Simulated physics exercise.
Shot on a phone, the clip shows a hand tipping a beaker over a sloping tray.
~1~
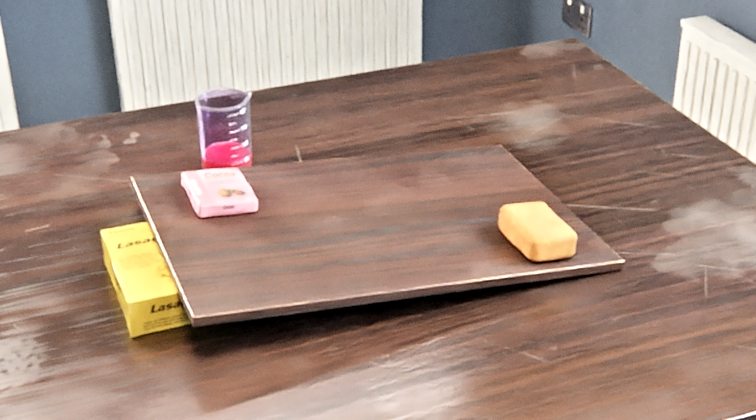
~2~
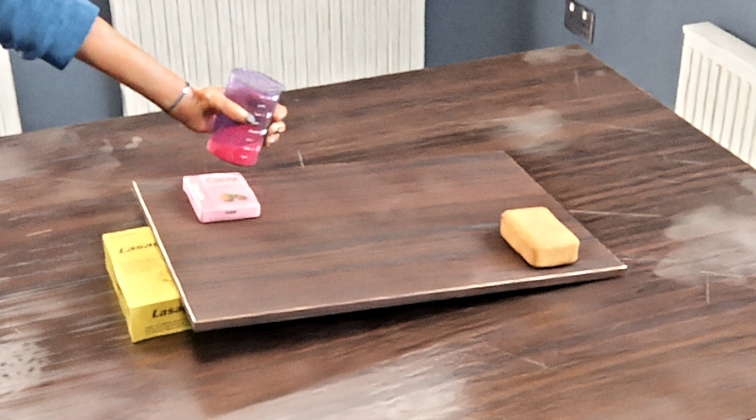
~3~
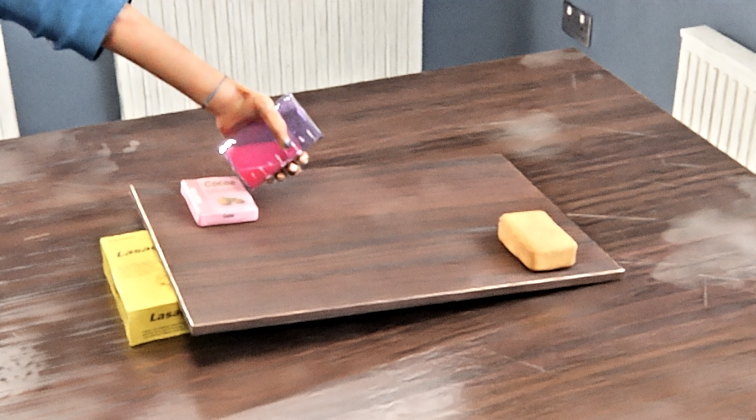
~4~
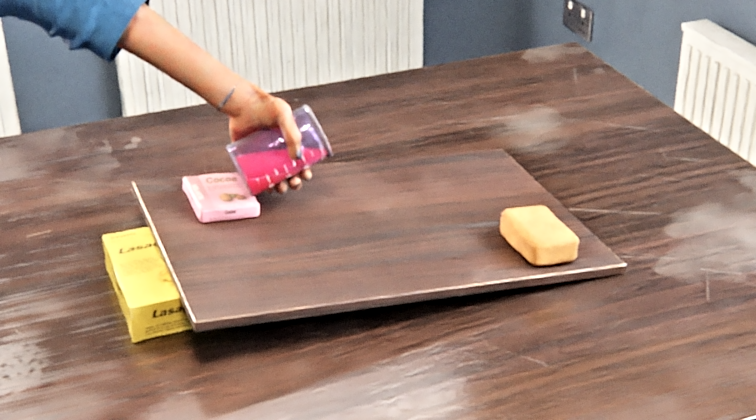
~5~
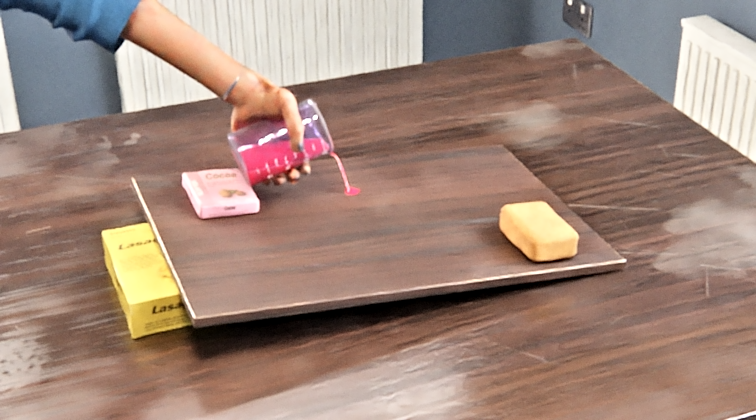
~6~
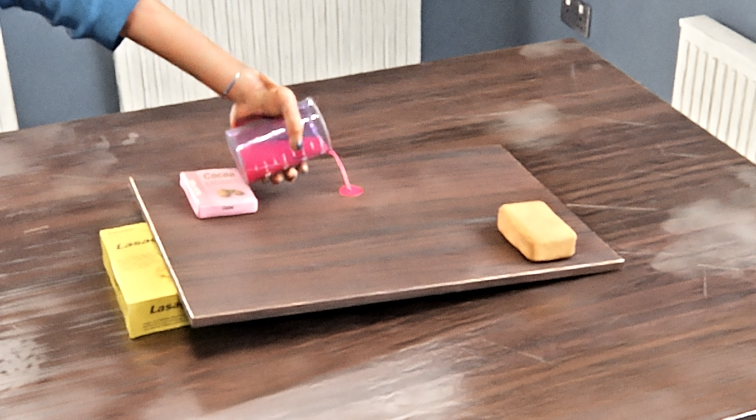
A hand in a blue sleeve reaches in from the upper left, lifts a clear beaker of pink liquid and tilts it rightward over a dark, wood-look tray until a thin stream lands on the surface. The tray slopes down to the right on a brown table, one side on a yellow box, seen from slightly above. A pink packet sits at left, an orange-tan rounded block at right.
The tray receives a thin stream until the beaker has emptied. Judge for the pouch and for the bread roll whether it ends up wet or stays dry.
On the left the pouch - dry, on the right the bread roll - dry.
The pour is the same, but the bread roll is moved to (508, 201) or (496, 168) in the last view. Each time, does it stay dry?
It is missed at the first place and gets caught at the second.
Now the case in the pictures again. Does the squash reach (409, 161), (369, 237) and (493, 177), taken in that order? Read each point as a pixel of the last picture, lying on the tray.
First spot missed, second spot missed, last spot touched.
Soon after, it runs down to the right; the pouch is dry; the bread roll is dry.
Later, it runs down to the right and off the end; the pouch is dry; the bread roll is dry.
In the end, it runs down to the right and off the end; the pouch is dry; the bread roll is dry.
